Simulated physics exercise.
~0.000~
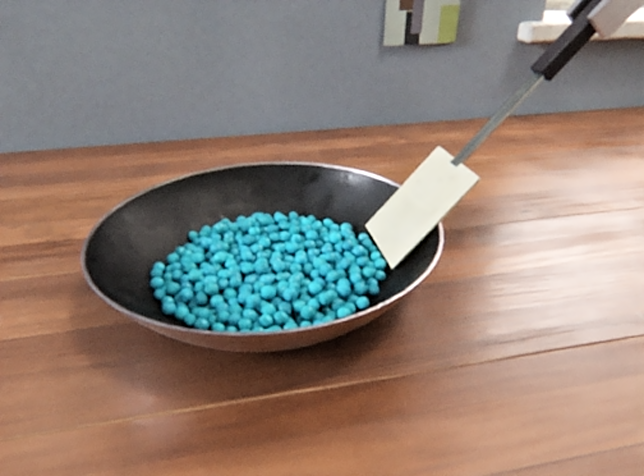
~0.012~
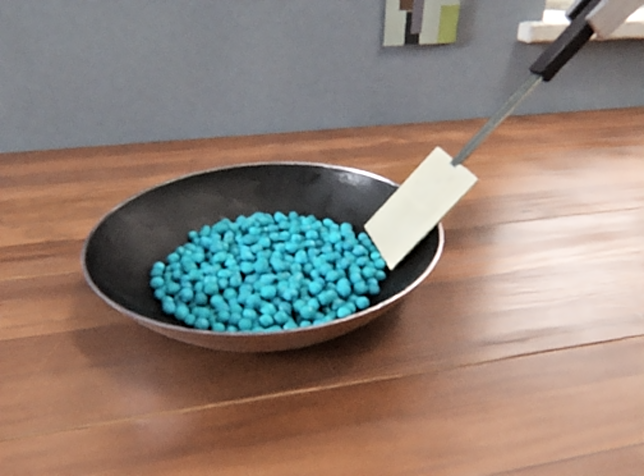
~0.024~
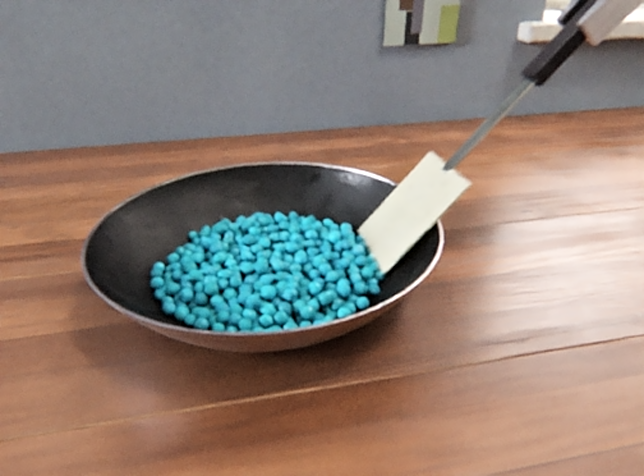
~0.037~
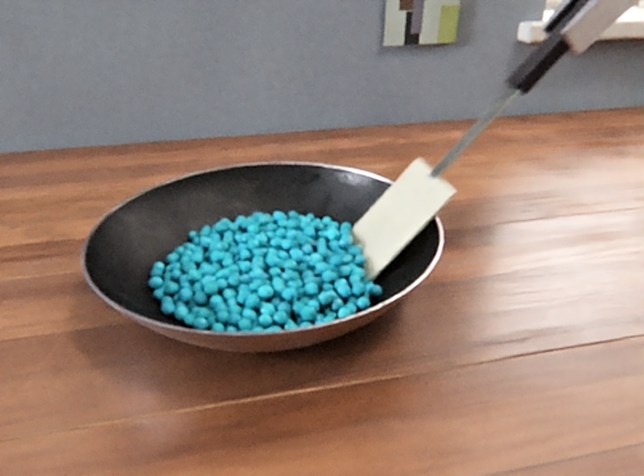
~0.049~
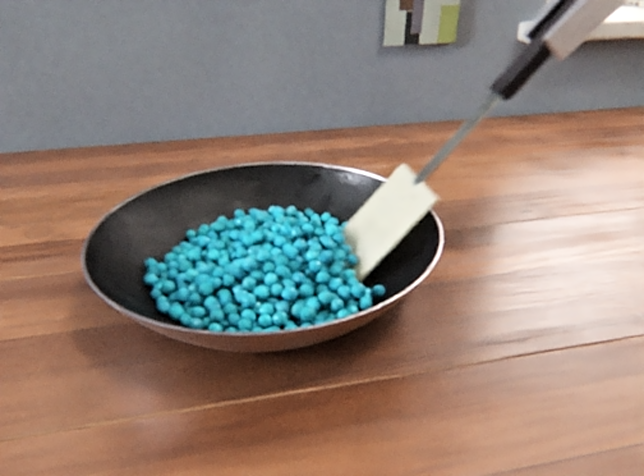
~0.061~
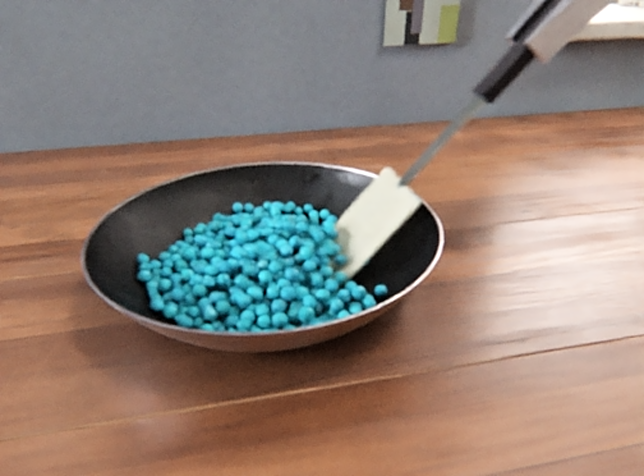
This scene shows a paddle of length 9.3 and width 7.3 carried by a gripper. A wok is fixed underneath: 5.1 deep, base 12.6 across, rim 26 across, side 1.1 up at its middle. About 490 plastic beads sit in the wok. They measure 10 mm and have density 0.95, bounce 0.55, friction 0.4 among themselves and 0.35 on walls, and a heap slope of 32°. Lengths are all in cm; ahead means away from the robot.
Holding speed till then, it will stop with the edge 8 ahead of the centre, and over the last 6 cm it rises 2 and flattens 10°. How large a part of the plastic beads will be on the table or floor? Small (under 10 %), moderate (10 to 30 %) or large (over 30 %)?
Moderate.
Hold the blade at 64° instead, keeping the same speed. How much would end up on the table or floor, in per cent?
20 %.
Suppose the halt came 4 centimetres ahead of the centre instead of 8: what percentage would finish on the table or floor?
In that case about 0 percent ends on the table or floor.
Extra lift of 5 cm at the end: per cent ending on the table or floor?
About 15 per cent.
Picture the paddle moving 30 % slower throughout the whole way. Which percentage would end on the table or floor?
Roughly 5 per cent, I'd say.
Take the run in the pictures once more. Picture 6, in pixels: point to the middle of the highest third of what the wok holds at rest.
I'd put it close to (169, 267).
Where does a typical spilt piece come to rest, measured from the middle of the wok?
Distance, approx.: 26 cm.
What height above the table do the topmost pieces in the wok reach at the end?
Height at the end: Around 4.5 cm.
By 0.10 s, sloping 48°, highest piece 6 above the table; 490 in the wok.
By 0.14 s, sloping 45°, highest piece 7 above the table; 490 in the wok.
By 0.36 s, sloping 38°, highest piece 13 above the table; 404 in the wok, 50 on the table or floor, 36 on the blade or in flight.
By 1.41 s, sloping 38°, highest piece 4 above the table; 404 in the wok, 86 on the table or floor.
Final count, 404 in the wok, 86 on the table or floor. That is 18 % on the table or floor.
